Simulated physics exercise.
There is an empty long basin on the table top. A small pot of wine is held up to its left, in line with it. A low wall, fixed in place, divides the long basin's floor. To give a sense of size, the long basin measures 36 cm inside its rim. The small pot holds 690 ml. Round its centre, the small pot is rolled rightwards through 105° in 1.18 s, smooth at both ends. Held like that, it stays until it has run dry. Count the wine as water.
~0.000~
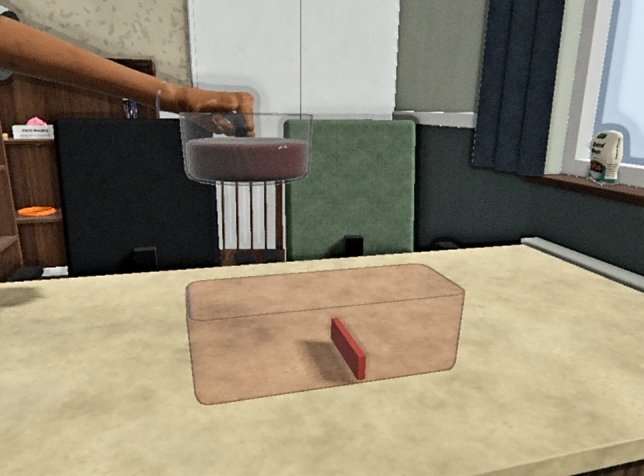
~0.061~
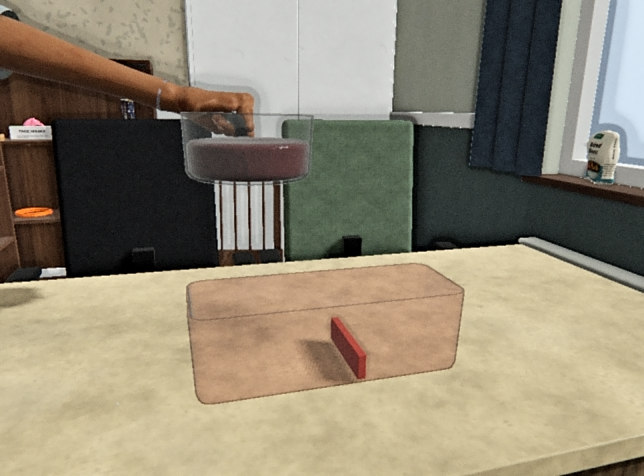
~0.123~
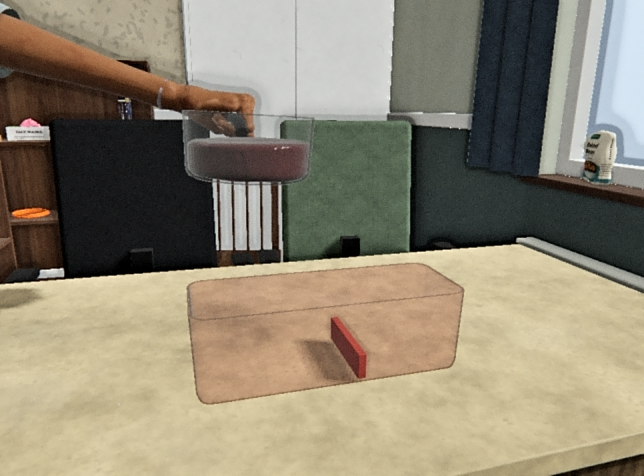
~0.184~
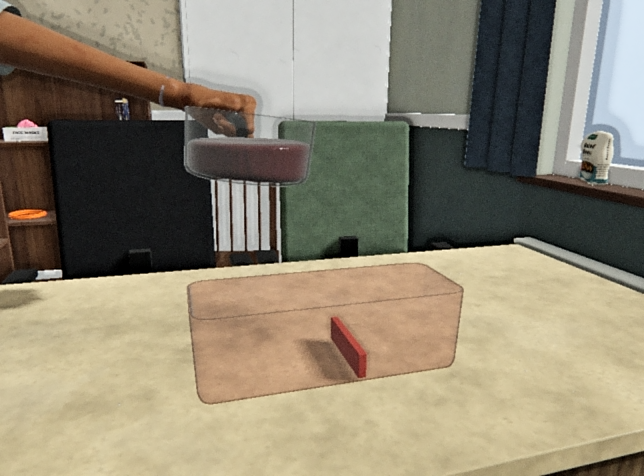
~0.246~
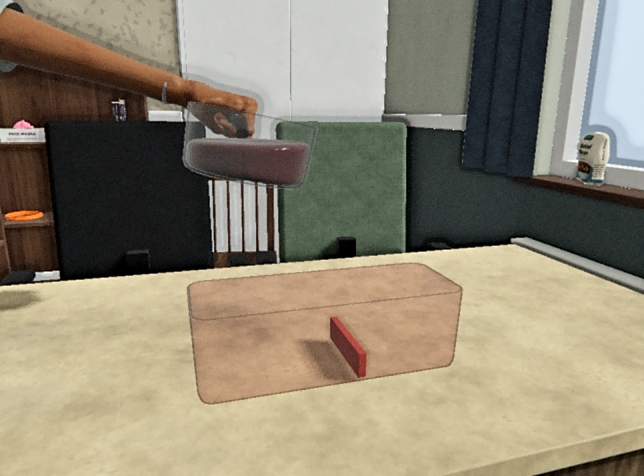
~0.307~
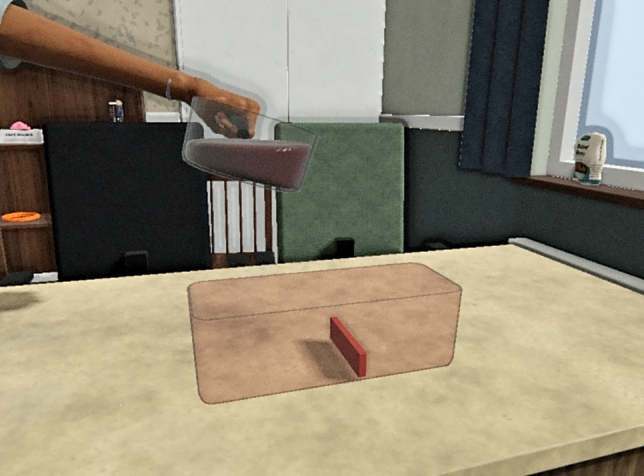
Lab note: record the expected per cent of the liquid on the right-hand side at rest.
Expected right-hand share: 55 per cent.
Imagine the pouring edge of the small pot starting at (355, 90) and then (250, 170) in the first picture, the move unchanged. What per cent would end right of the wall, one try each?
90 in a hundred, followed by 10 in a hundred.
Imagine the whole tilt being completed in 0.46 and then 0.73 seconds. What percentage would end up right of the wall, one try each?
The first try gives 30 percent and the second 45 percent.
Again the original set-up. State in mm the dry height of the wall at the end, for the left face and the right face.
The left comes to roughly 24 mm and the right to roughly 14 mm.
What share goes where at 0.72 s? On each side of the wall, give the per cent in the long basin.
Lab note: Left near 2 %, right near 4.
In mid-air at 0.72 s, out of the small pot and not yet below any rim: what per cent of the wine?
Some 36 % is the figure.
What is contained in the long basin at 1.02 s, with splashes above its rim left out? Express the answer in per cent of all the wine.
Around 72 in a hundred.
After 0.72 s the tilt is 70° and 57 per cent is still to pour, 2 is left of the wall and 4 right of it.
After 1.02 s the tilt is 100° and 12 per cent is still to pour, 19 is left of the wall and 53 right of it.
After 1.34 s the tilt is 105° and 1 per cent is still to pour, 41 is left of the wall and 55 right of it.
After 1.68 s the tilt is 105° and 0 per cent is still to pour, 44 is left of the wall and 55 right of it.
In the end 44 per cent lies left of the wall, 55 right of it and 1 outside.
